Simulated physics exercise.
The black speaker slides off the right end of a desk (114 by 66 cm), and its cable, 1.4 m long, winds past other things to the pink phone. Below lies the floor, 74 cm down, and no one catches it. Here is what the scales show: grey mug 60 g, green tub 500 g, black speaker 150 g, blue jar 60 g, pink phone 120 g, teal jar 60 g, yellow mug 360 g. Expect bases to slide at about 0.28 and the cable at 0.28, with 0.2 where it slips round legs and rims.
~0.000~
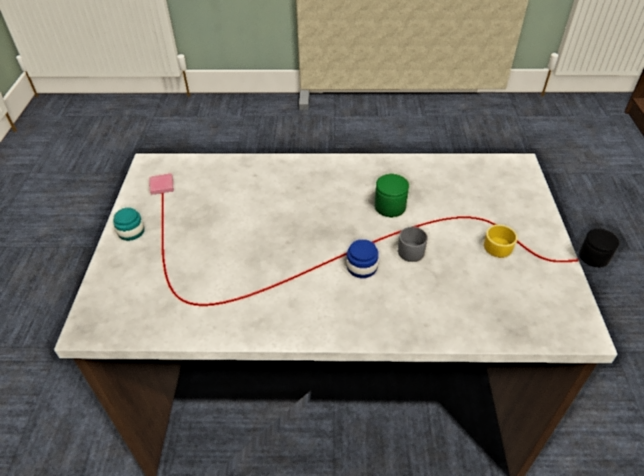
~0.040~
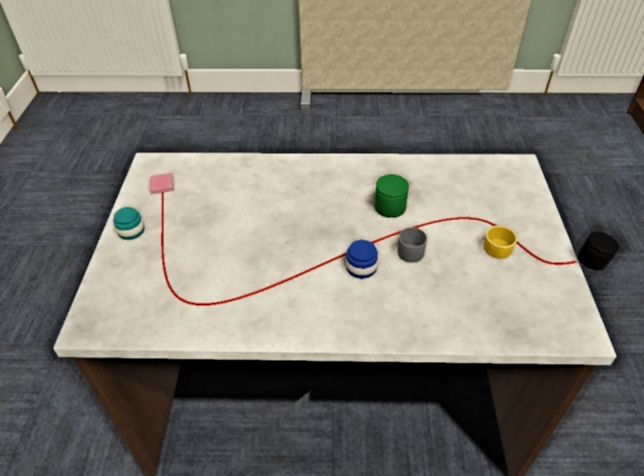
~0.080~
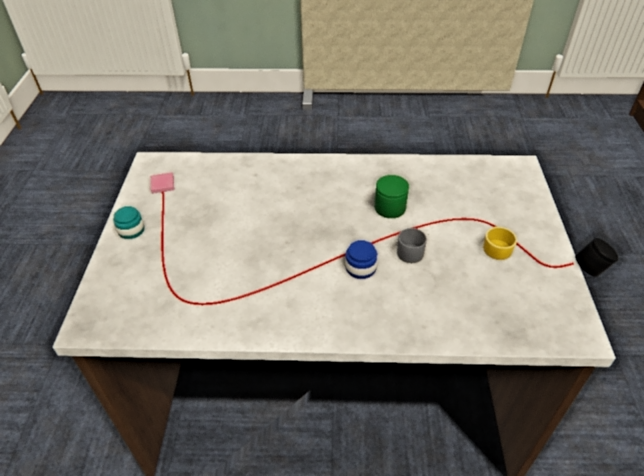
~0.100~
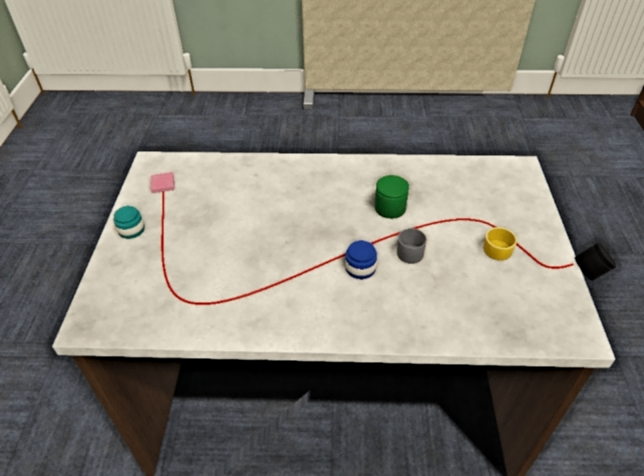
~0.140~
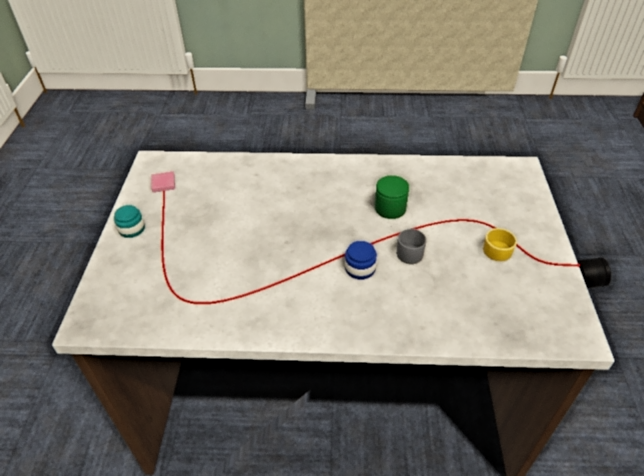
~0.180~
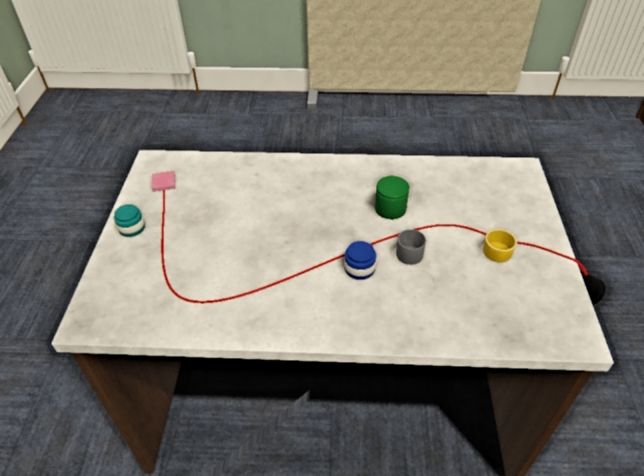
On a marble-topped desk, a black cylinder tips over the right edge, its red cable shifting.
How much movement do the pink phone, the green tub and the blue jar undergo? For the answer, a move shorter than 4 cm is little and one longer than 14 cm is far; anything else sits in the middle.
As I see it, the pink phone goes a long distance, the green tub stays almost put, the blue jar stays almost put.
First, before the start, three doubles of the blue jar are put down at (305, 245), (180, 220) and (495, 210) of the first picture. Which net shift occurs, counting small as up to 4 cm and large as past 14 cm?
In turn, the three show a lot of movement, a lot of movement and only a little movement.
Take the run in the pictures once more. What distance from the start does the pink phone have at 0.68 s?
At that moment the pink phone has gone 35 cm from the start.
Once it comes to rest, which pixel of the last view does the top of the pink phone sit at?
It comes to rest close to (356, 206).
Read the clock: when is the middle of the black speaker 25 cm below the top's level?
Near 0.30 seconds.
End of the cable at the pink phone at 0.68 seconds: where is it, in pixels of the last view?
Roughly at pixel (273, 198).
After 0.4 s, the cable's tail end at (188, 185); pink phone 3 cm off its start, black speaker over the edge, grey mug 1 cm off its start.
After 0.7 s, the cable's tail end at (273, 198); pink phone 34 cm off its start, black speaker over the edge, grey mug 1 cm off its start.
After 0.9 s, the cable's tail end at (346, 204); pink phone 53 cm off its start at (358, 204), black speaker over the edge, grey mug 1 cm off its start at (414, 242).
After 1.2 s, the cable's tail end at (344, 205); pink phone 52 cm off its start, black speaker over the edge, grey mug 1 cm off its start.
After 2.4 s, the cable's tail end at (344, 205); pink phone 52 cm off its start at (356, 206), green tub 1 cm off its start at (395, 186), blue jar 0 cm off its start at (361, 250), black speaker over the edge.
